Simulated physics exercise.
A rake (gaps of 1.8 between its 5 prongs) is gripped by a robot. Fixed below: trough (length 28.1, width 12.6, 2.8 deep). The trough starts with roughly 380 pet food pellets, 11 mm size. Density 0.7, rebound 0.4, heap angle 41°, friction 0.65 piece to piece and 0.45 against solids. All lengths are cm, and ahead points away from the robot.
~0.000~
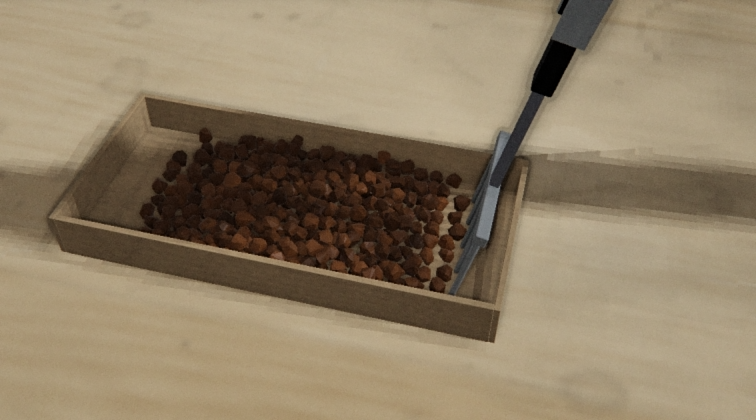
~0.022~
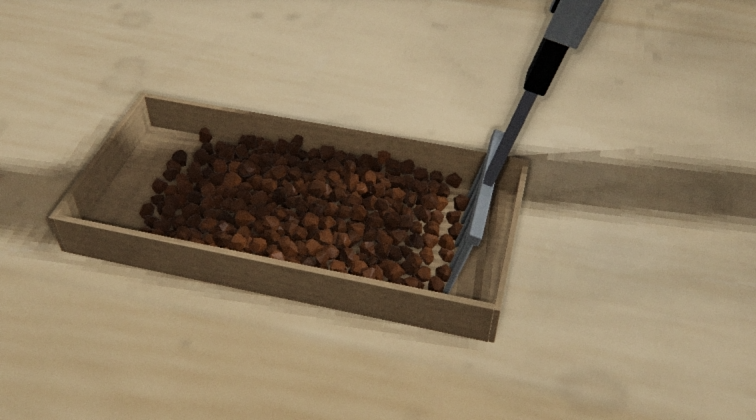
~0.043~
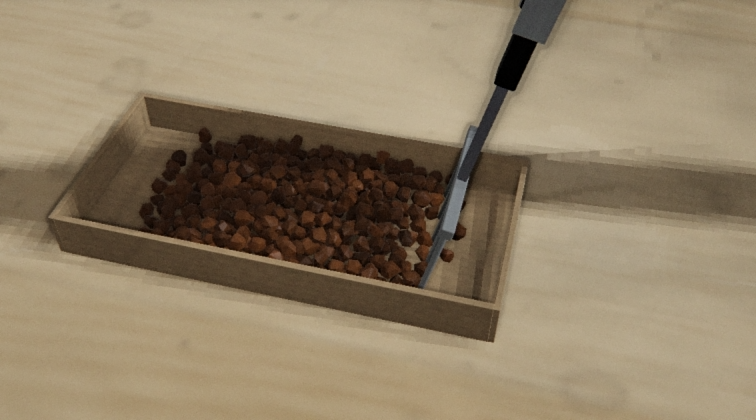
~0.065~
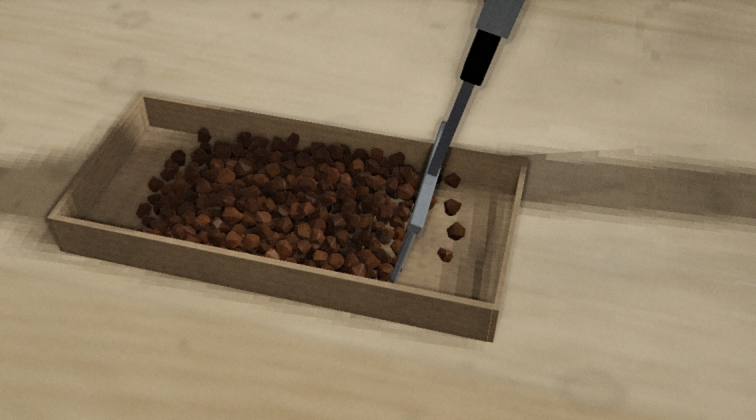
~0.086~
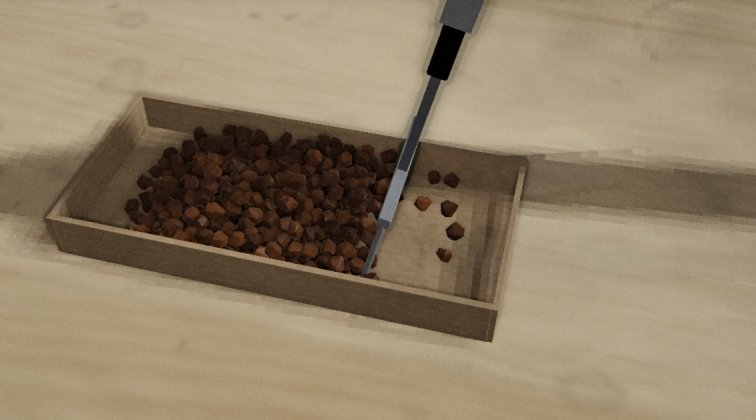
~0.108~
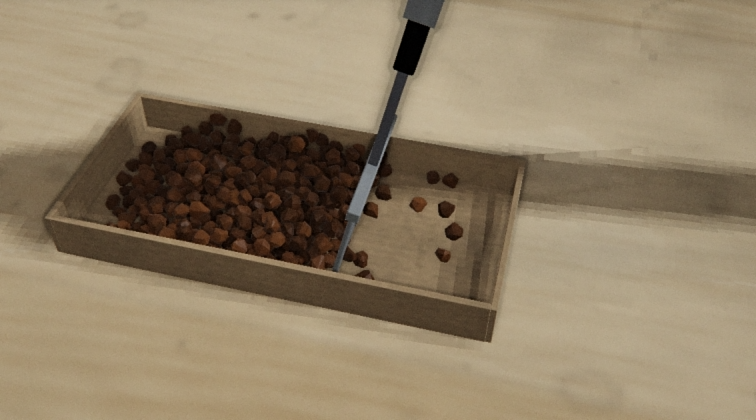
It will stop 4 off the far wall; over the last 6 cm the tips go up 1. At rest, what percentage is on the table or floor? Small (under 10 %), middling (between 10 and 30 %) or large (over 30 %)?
Share on the table or floor: Large (over 30 %).
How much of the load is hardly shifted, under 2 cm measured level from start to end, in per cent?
About 5 per cent.
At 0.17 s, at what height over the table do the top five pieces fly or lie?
About 5 cm.
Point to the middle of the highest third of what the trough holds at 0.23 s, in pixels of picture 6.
At about (157, 162).
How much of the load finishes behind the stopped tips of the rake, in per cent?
Some 30 per cent.
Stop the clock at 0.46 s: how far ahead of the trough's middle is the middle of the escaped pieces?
Some 22 cm.
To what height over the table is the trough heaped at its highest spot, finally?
Some 4.5 cm.
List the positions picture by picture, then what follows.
In the first frame, rake bar at (493, 186), sloping 77°; upper third of the load around (288, 209), from x 130 to 460, top at y 135; 375 in the trough.
In the second frame, rake bar at (487, 184), sloping 77°; upper third of the load around (288, 209), from x 130 to 460, top at y 135.
In the third frame, rake bar at (461, 180), sloping 77°; upper third of the load around (299, 209), from x 130 to 455, top at y 135.
In the fourth frame, rake bar at (432, 174), sloping 77°; upper third of the load around (303, 202), from x 125 to 455, top at y 135.
In the fifth frame, rake bar at (402, 169), sloping 77°; upper third of the load around (284, 190), from x 115 to 455, top at y 130.
In the sixth frame, rake bar at (373, 164), sloping 77°; upper third of the load around (269, 188), from x 95 to 455, top at y 120; 375 in the trough.
After 0.17 s, sloping 77°, highest piece 7 above the table; 375 in the trough.
After 0.23 s, sloping 77°, highest piece 7 above the table; 373 in the trough, 2 in flight or on the tool.
After 0.46 s, sloping 77°, highest piece 4 above the table; 227 in the trough, 146 on the table or floor, 2 in flight or on the tool.
After 1.16 s, sloping 77°, highest piece 4 above the table; 227 in the trough, 147 on the table or floor, 1 in flight or on the tool.
At rest, 227 in the trough, 147 on the table or floor, 1 in flight or on the tool. That is 39 % on the table or floor.
